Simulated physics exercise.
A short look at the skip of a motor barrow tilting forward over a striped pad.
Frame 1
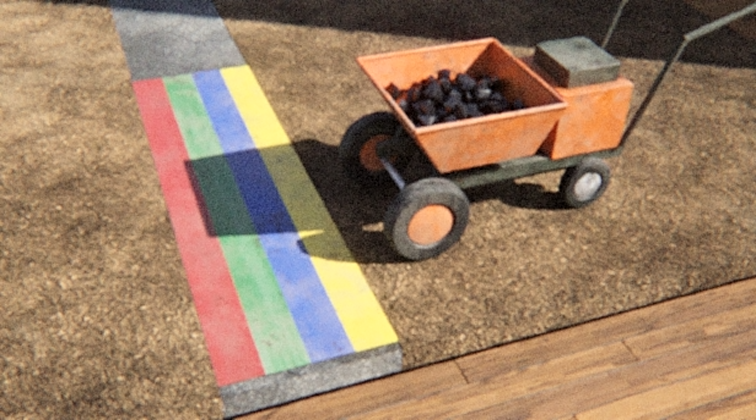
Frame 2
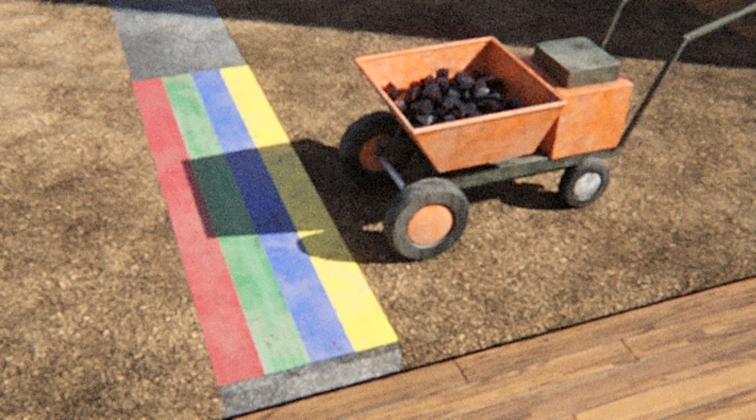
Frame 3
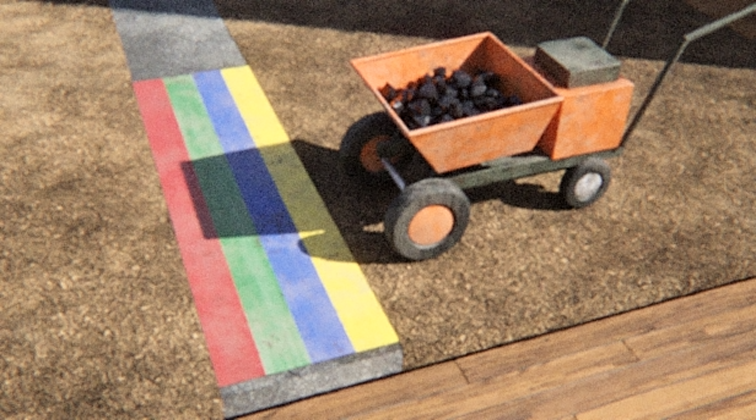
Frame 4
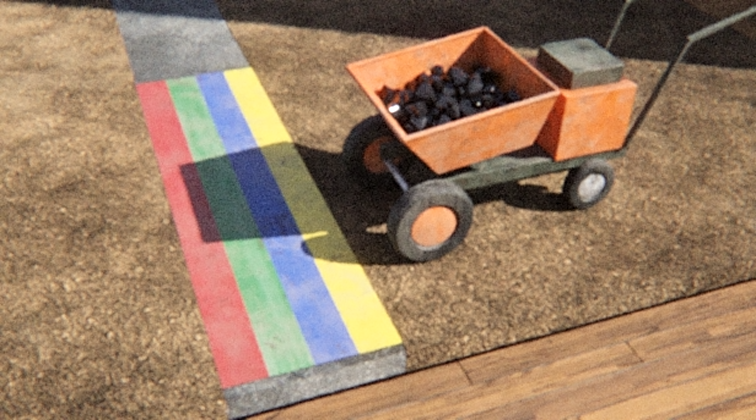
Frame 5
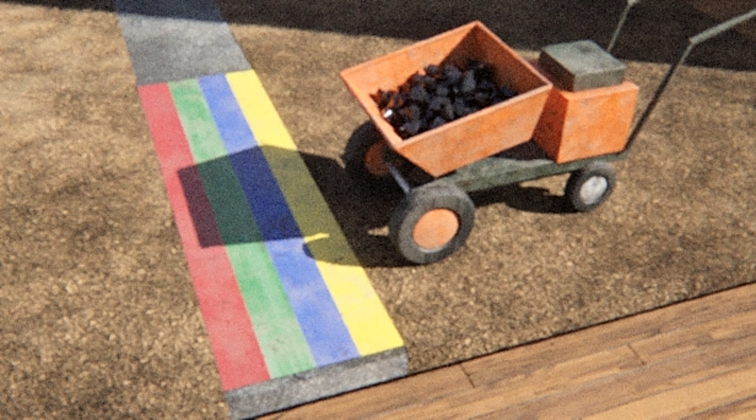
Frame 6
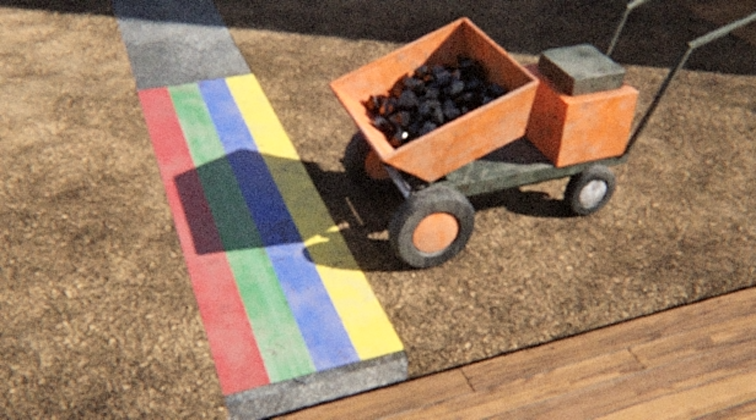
An orange skip loaded with black lumps tilts gradually forward on a barrow beside a striped pad.
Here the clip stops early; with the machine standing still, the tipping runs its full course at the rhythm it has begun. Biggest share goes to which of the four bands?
Biggest share: Blue.
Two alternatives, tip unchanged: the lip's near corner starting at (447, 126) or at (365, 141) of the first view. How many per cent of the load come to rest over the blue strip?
Estimates, in order: 30 % then 10 %.
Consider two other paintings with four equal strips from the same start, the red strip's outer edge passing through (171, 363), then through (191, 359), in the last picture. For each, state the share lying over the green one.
20 and 20 percent, roughly.
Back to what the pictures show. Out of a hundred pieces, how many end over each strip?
Yellow strip 15 %, blue strip 45 %, green strip 25 %, red strip 10 %.
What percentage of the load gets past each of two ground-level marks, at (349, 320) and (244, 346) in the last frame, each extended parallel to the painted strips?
Estimate, first then second: 90 %, 10 %.
Soon, skip tipped steeply; all in the skip.
A while on, skip tipped right over; nearly all in the skip; a small part over the blue strip; a stray few over the green strip.
Towards the end, skip tipped right over; about a third in the skip; a stray few over the yellow strip; about a third over the blue strip; about a quarter over the green strip; a small part over the red strip; a stray few off the paint.
Finally, skip tipped right over; a small part in the skip; a small part over the yellow strip; about half over the blue strip; about a quarter over the green strip; a small part over the red strip; a stray few off the paint.
